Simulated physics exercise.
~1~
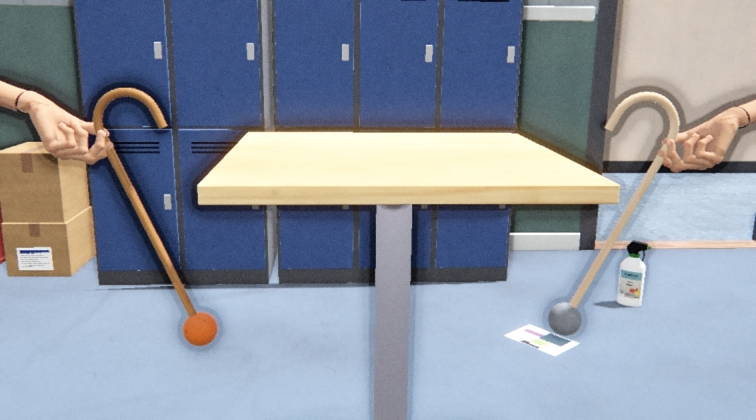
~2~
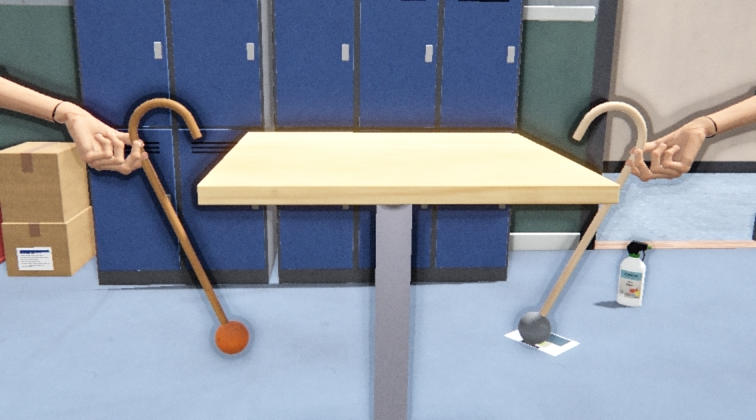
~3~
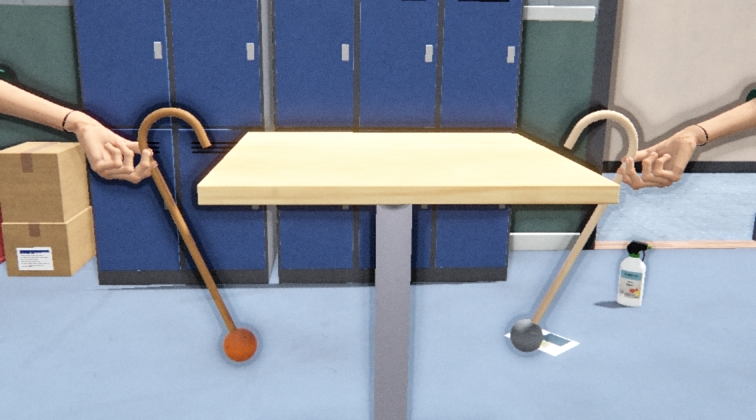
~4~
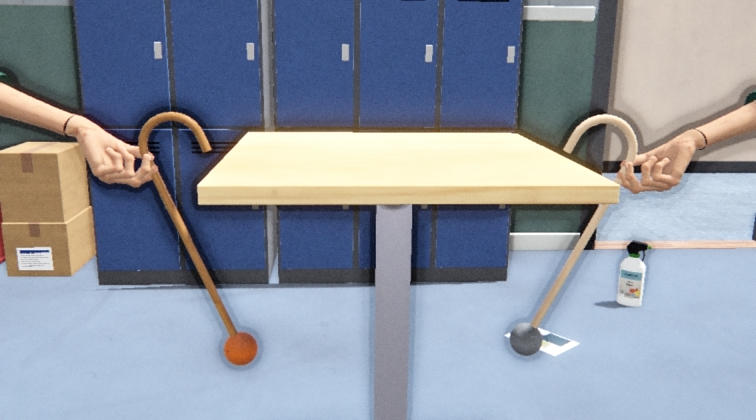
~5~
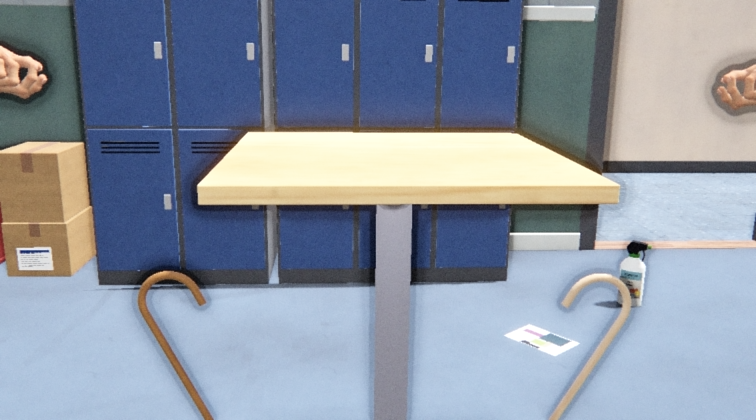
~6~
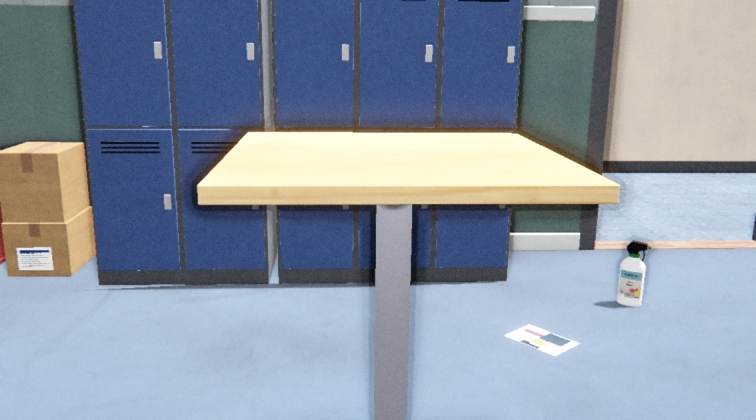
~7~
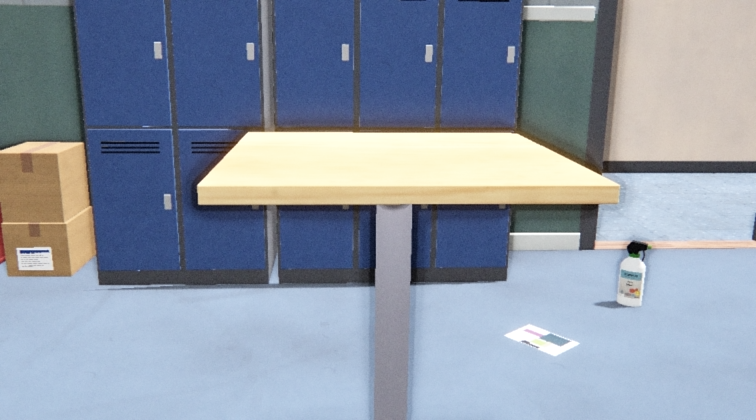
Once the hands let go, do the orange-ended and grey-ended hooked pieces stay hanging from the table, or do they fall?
Both of them fall. The orange-ended piece and the grey-ended piece each slip off the table and drop down out of view.
